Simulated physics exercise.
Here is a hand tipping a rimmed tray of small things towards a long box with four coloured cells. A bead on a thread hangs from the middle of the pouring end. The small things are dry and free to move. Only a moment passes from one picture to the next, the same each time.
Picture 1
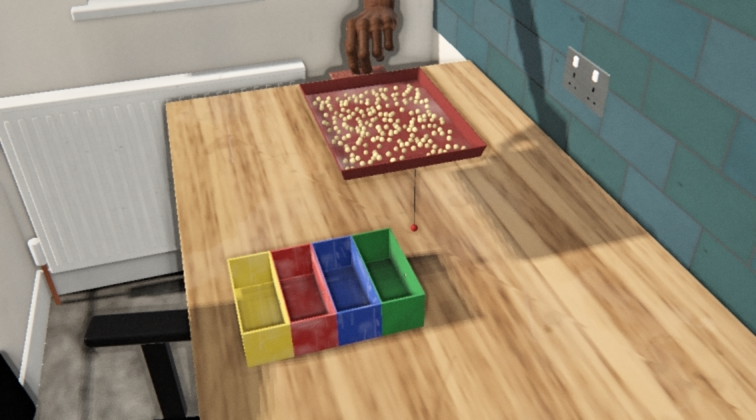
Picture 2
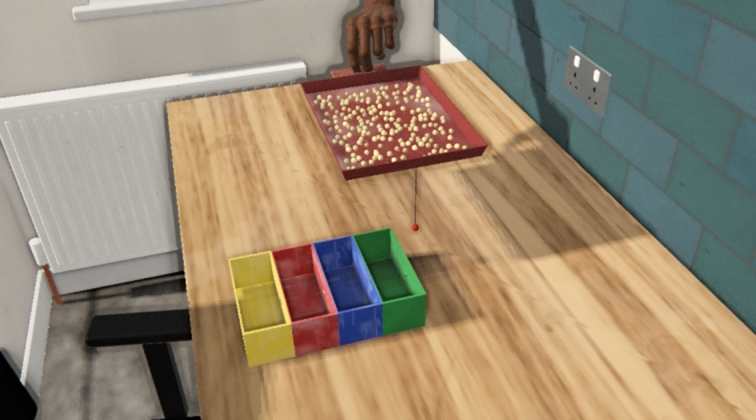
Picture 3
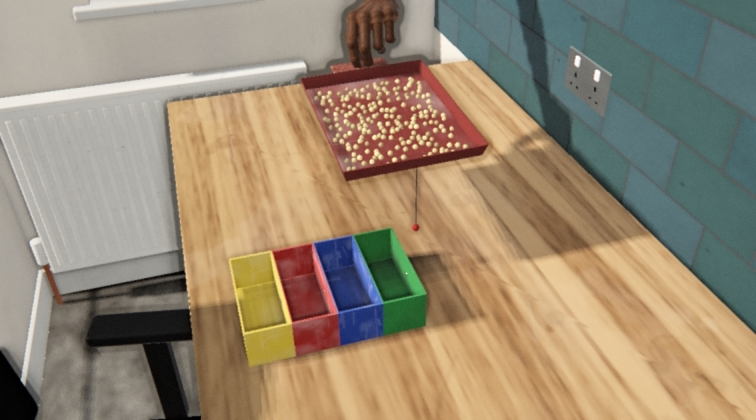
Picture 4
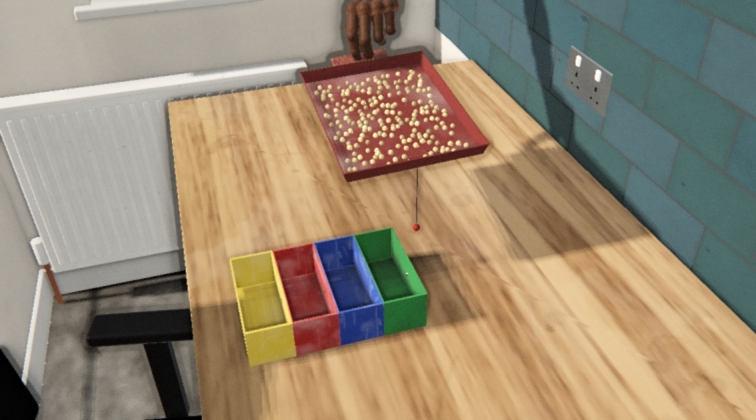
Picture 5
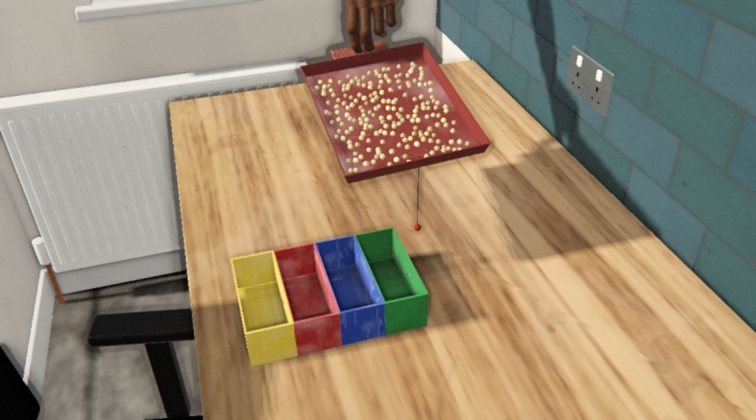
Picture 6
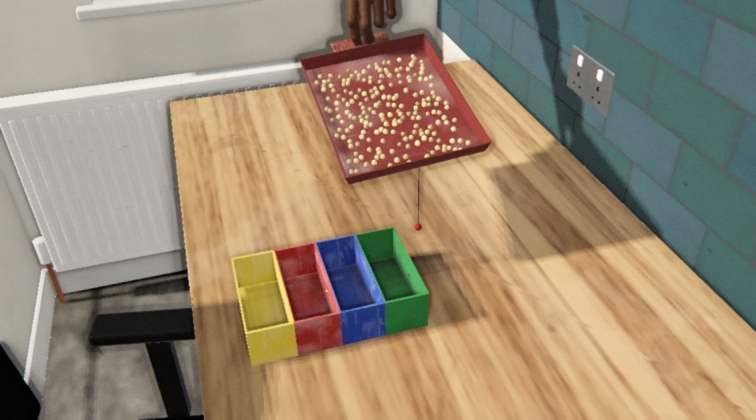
A shallow red tray scattered with small pale beans sits above a wooden worktop, seen from above at an angle, with a white radiator to the left and teal tiles to the right. A red bead hangs on a thread from its near edge, beyond a box of yellow, red, blue and green cells. A brown hand slowly raises the tray's far end, tilting it slightly nearward and left.
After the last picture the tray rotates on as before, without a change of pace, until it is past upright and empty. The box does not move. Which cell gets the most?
Fullest: The blue cell.
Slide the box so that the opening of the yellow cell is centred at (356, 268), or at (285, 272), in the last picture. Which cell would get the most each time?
At the first place the yellow one, at the second the cell in blue.
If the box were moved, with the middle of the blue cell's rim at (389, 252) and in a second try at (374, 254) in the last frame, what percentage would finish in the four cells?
In turn 100 and 100 in a hundred.
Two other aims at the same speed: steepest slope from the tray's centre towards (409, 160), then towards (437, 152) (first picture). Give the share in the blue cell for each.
The first gives 10 %, the second 0 %.
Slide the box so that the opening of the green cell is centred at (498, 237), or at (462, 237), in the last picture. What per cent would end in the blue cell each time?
About 0 and 0 per cent.
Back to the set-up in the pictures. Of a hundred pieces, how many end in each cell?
In per cent, yellow cell 0, red cell 0, blue cell 60 and green cell 40.
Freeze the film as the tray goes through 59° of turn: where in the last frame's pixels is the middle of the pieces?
Close to (374, 168).
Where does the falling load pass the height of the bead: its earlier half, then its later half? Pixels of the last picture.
At about (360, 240), then at (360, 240).
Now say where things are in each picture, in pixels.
The first picture shows corners of the pouring end at (344, 168) and (481, 144), level; middle of the load at (385, 120), soya beans; bead on its thread at (414, 228); yellow cell at (268, 342); red cell at (314, 332); blue cell at (359, 322); green cell at (403, 312).
The second picture shows corners of the pouring end at (345, 168) and (482, 144), level; middle of the load at (386, 119).
The third picture shows corners of the pouring end at (346, 169) and (483, 143), tipped barely, lowest at the left corner; middle of the load at (387, 116).
The fourth picture shows corners of the pouring end at (347, 171) and (484, 142), tipped a little, lowest at the left corner; middle of the load at (387, 112).
The fifth picture shows corners of the pouring end at (348, 172) and (485, 141), tipped a little, lowest at the left corner; middle of the load at (388, 108).
The sixth picture shows corners of the pouring end at (348, 174) and (486, 140), tipped a little, lowest at the left corner; middle of the load at (389, 105); yellow cell at (272, 341); red cell at (318, 331); blue cell at (363, 321); green cell at (407, 311).
Soon, tray tipped steeply; nearly all on the tray; a stray few in the blue cell; a stray few falling or outside the box.
A while on, tray tipped right over; a small part on the tray; about a third in the blue cell; about a quarter in the green cell; about a quarter falling or outside the box.
Towards the end, tray tipped past a quarter turn; about two thirds in the blue cell; about a third in the green cell; a stray few falling or outside the box.
Finally, tray tipped past a quarter turn; about two thirds in the blue cell; about a third in the green cell; none in the yellow cell; none in the red cell; a stray few outside the box.
